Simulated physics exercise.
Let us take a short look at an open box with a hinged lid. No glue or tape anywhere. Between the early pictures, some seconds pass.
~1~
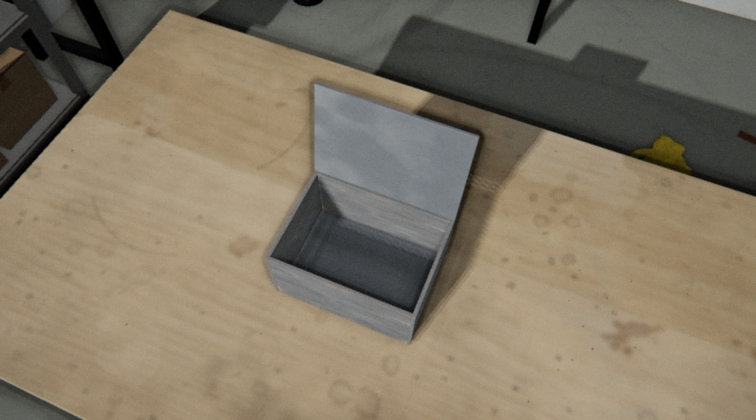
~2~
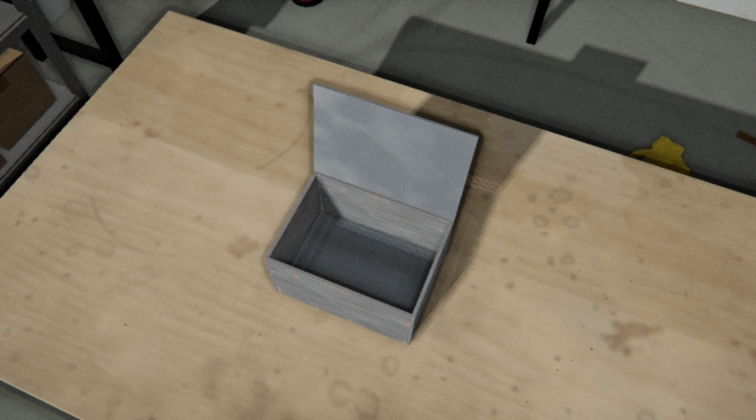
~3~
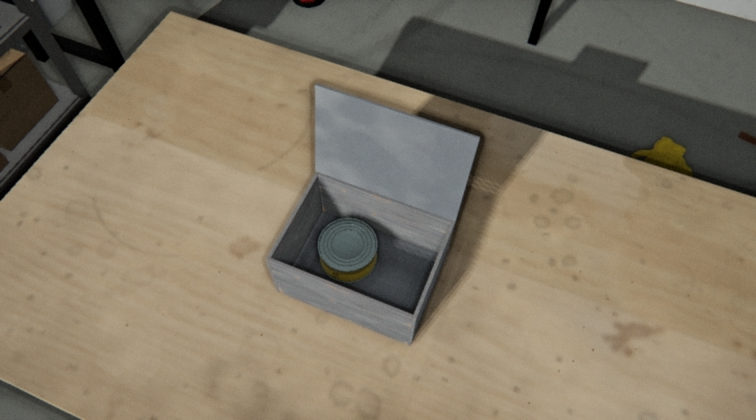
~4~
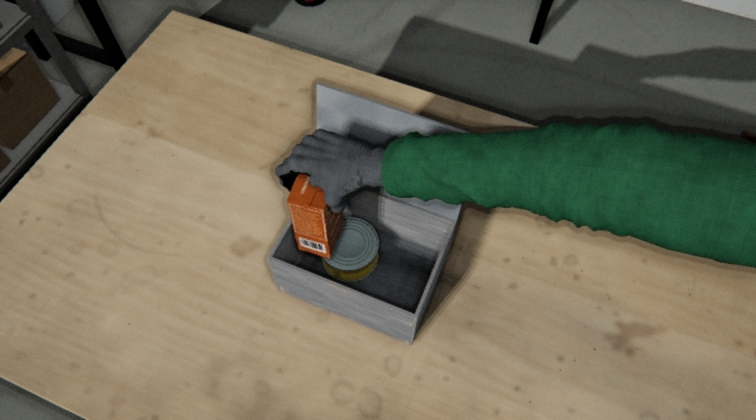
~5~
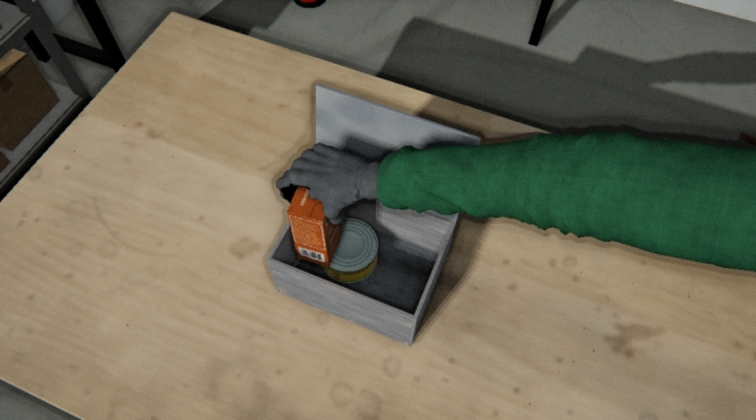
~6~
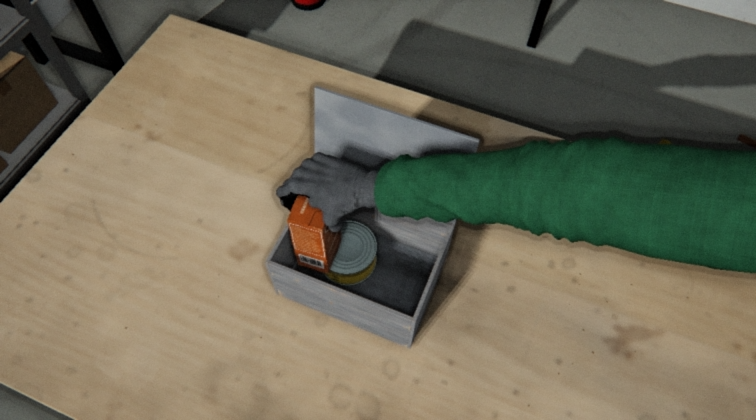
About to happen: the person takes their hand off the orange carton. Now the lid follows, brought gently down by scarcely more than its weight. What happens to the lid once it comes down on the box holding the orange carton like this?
It stays raised.
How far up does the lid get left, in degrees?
Measured angle - around 30°.
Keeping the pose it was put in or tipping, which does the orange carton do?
Looking at the last picture, it sits at an angle.
Then, 1.20 s later than the last frame, lid starting down.
Then, 1.60 s later than the last frame, lid 56° above the rim.
Then, 1.80 s later than the last frame, lid 40° above the rim; orange carton tilted by 17° near (306, 238).
Then, 2.70 s later than the last frame, lid 29° above the rim; orange carton tilted by 38° near (302, 247).
When it is over, lid 28° above the rim; lying over in the box, orange carton; yellow tub as before. End places, in pixels of the last picture, orange carton near (305, 245).
